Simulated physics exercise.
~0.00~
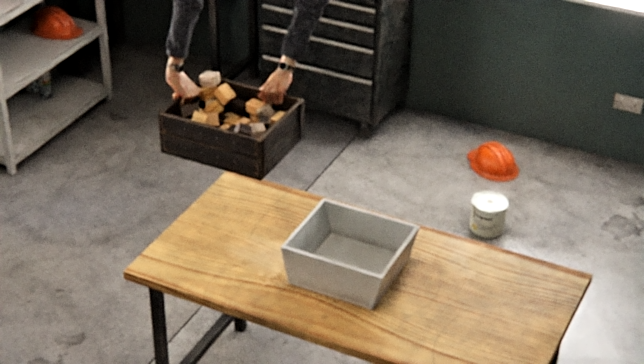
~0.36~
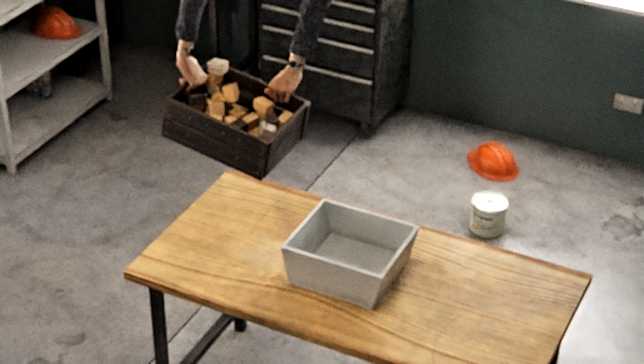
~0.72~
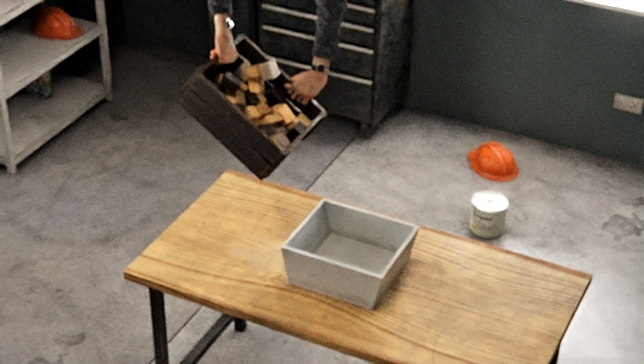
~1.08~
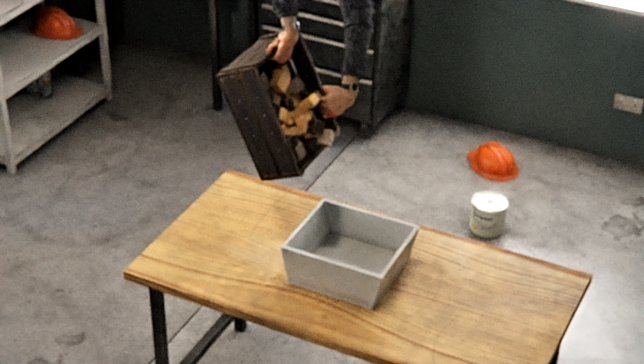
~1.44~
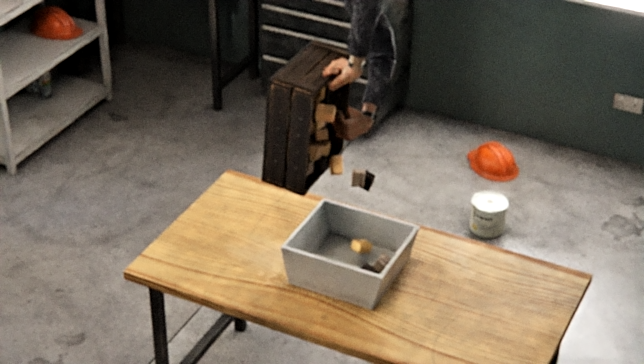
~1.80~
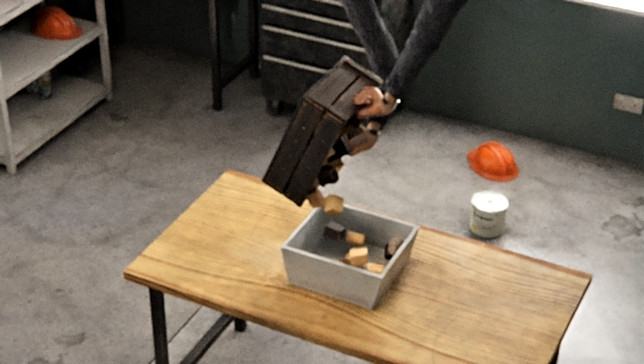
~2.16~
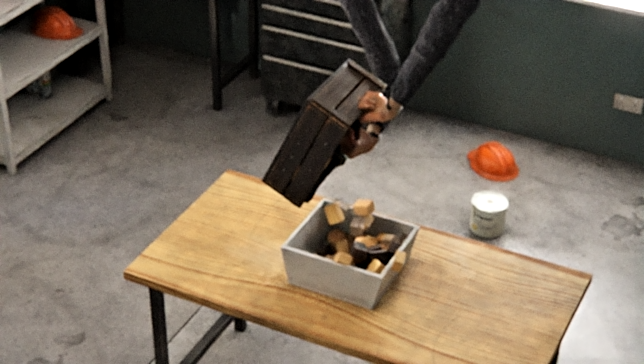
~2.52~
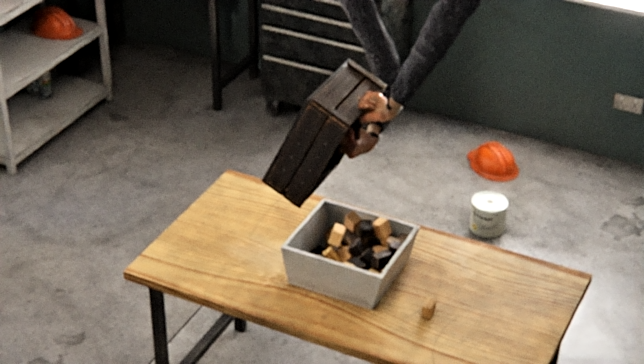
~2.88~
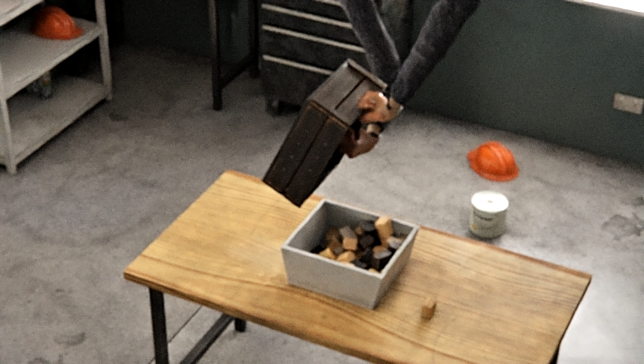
The video shows a pair of hands tilting a dark crate of wooden blocks over a gray box on a wooden table until the blocks tumble out. Most land inside the box, one comes to rest on the tabletop to its right, and the crate stays tipped.
